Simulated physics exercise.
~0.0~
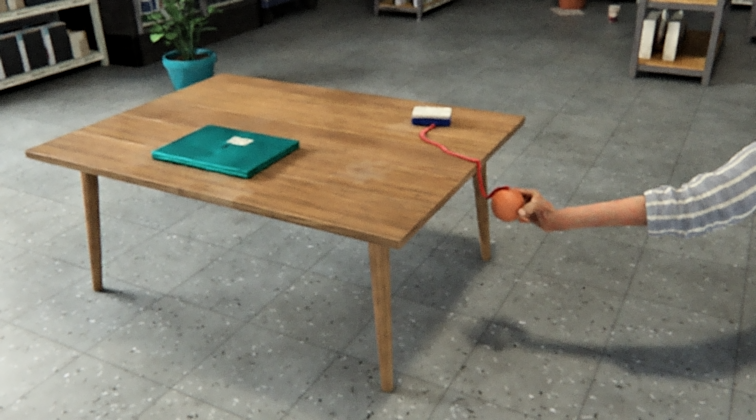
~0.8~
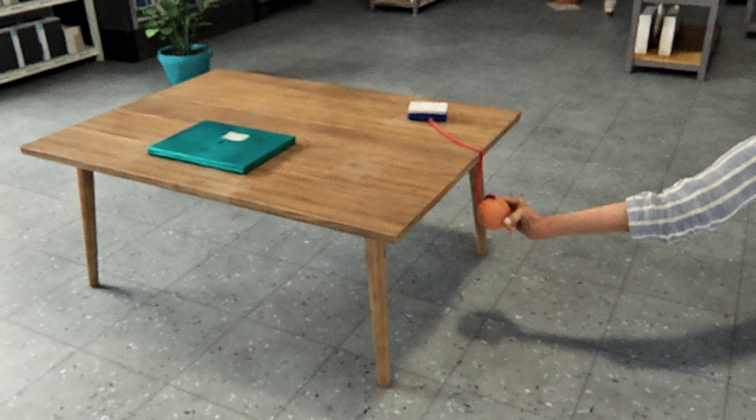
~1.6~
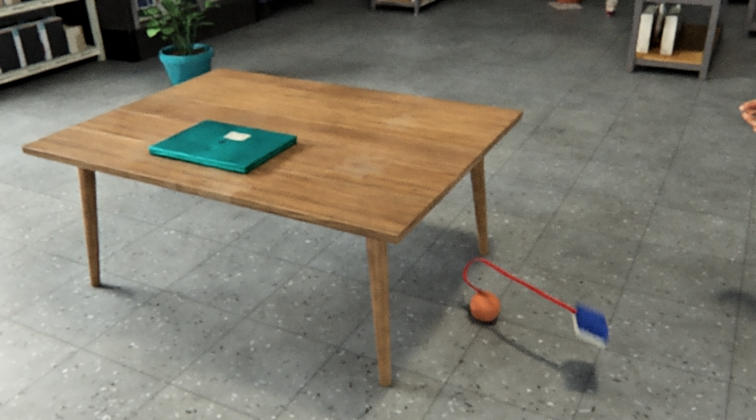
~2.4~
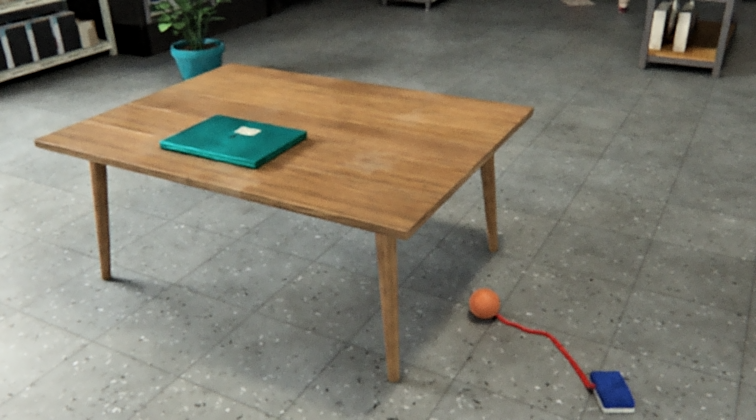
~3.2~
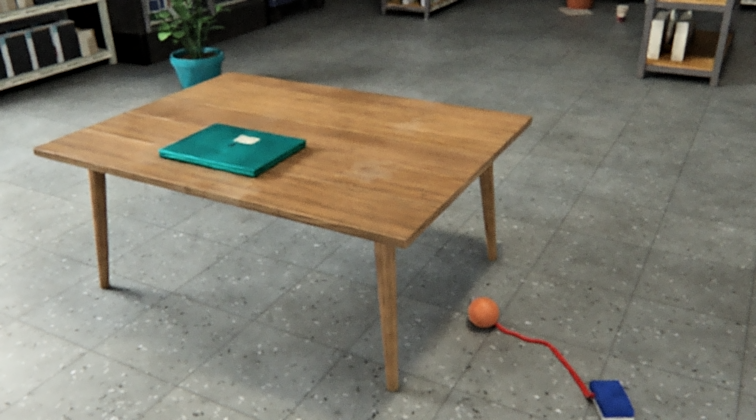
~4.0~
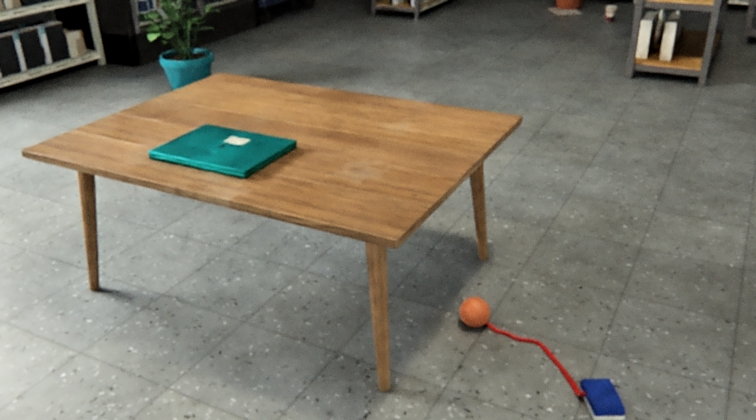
Hand releasing an orange beside a wooden table, the red ribbon pulling a sponge off the top, both ending on the floor.
